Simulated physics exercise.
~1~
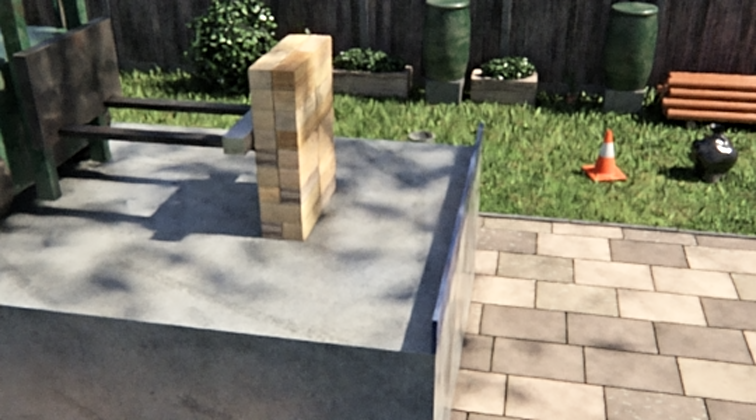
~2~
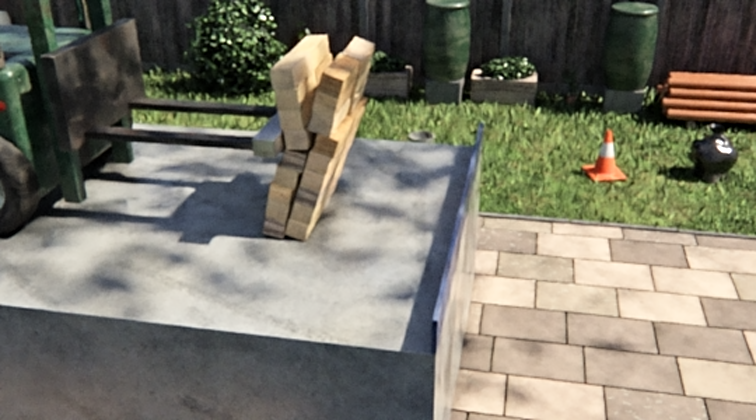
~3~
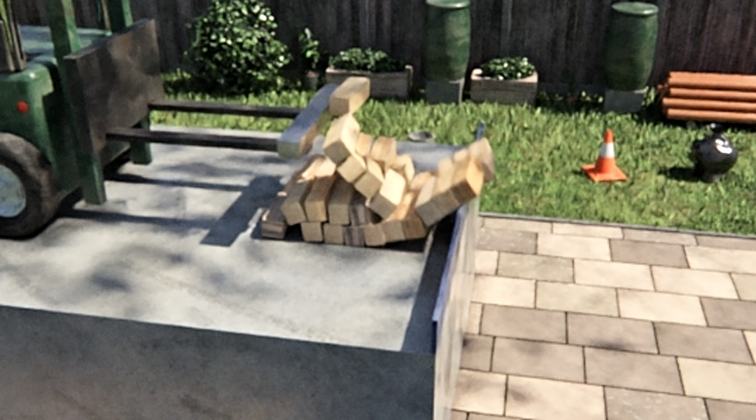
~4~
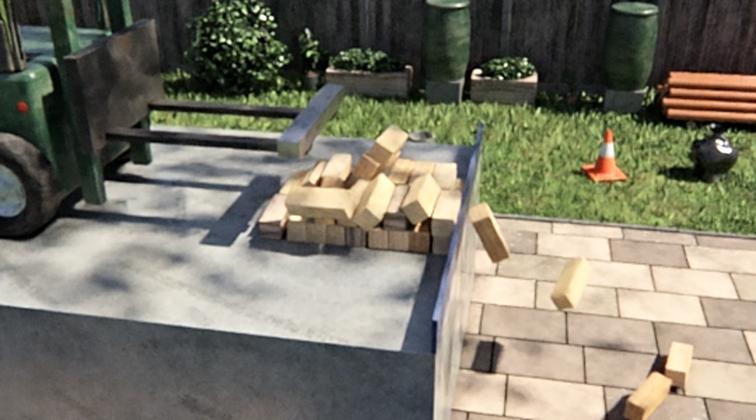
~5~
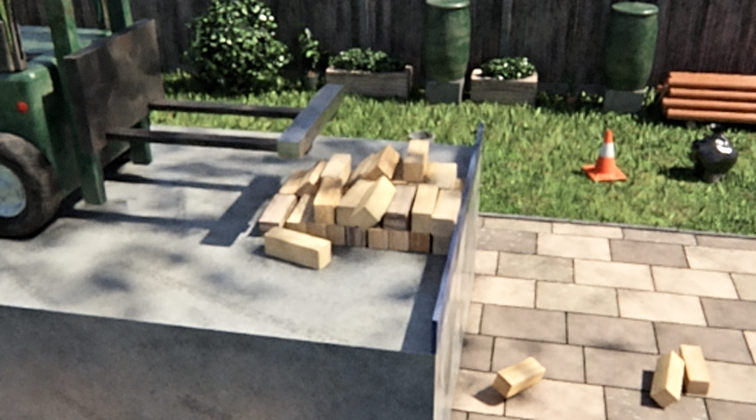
A wooden block stack collapses as a forklift's beam pushes it, spilling a few pieces onto paving.
